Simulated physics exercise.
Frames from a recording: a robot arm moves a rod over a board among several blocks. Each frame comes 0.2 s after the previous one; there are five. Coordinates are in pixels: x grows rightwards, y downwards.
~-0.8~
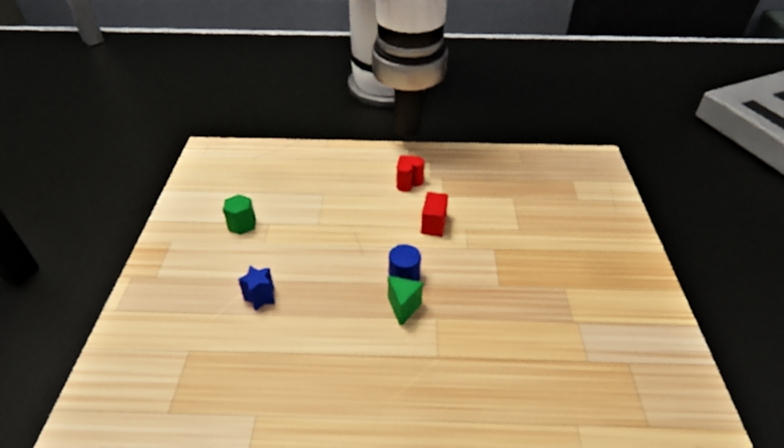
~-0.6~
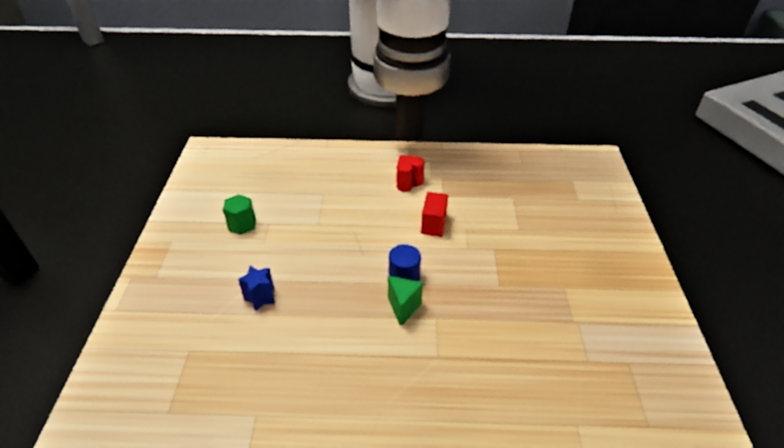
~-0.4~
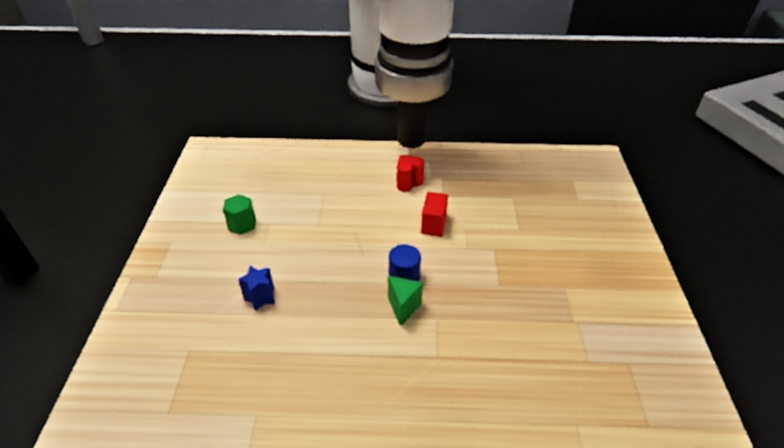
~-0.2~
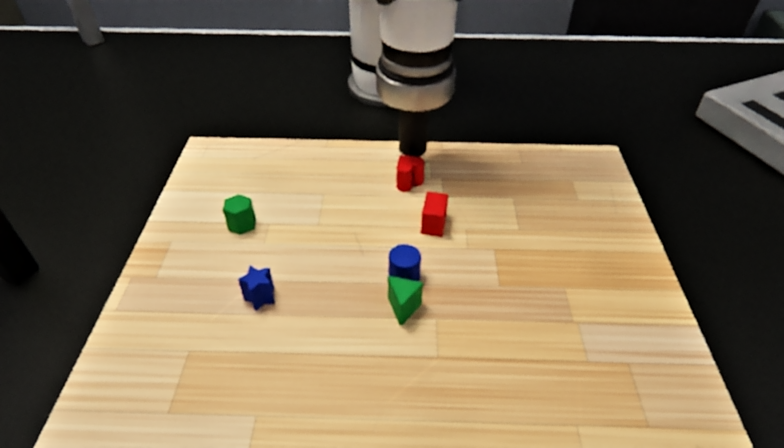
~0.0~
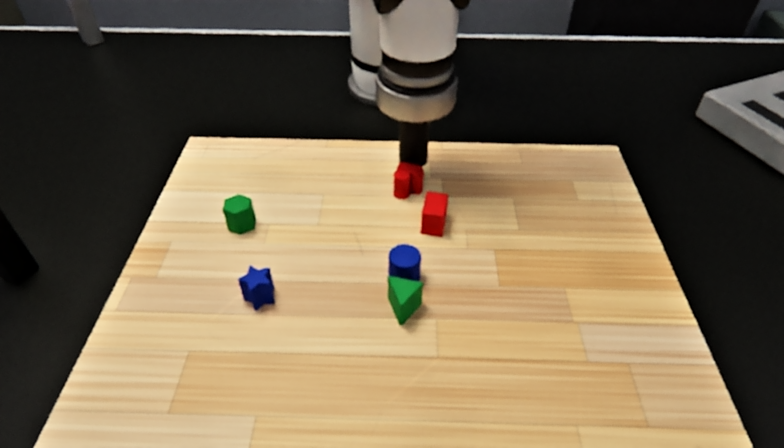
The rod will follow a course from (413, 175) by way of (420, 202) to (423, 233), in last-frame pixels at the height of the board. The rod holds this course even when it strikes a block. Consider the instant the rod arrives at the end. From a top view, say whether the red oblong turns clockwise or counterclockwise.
The block spins anticlockwise.
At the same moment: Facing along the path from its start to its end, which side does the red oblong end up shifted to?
Over to the left.
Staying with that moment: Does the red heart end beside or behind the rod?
Yes.
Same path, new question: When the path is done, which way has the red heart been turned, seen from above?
Clockwise, looking down.
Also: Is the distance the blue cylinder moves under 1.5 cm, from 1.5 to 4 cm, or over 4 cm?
If I had to pick, the blue cylinder travels less than 1.5 cm here.
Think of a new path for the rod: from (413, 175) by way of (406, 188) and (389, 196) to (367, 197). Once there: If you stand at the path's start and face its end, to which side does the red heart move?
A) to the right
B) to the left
B.
What follows on the original path. One third of the way, rod (419, 178); red heart (406, 188), turned 25° clockwise.
Two thirds of the way, rod (422, 198); red heart (399, 203), turned 50° clockwise; red oblong (441, 213).
At the end, rod (424, 218); blue cylinder in place; red heart (395, 209), turned 75° clockwise; red oblong (452, 229), turned 45° anticlockwise.
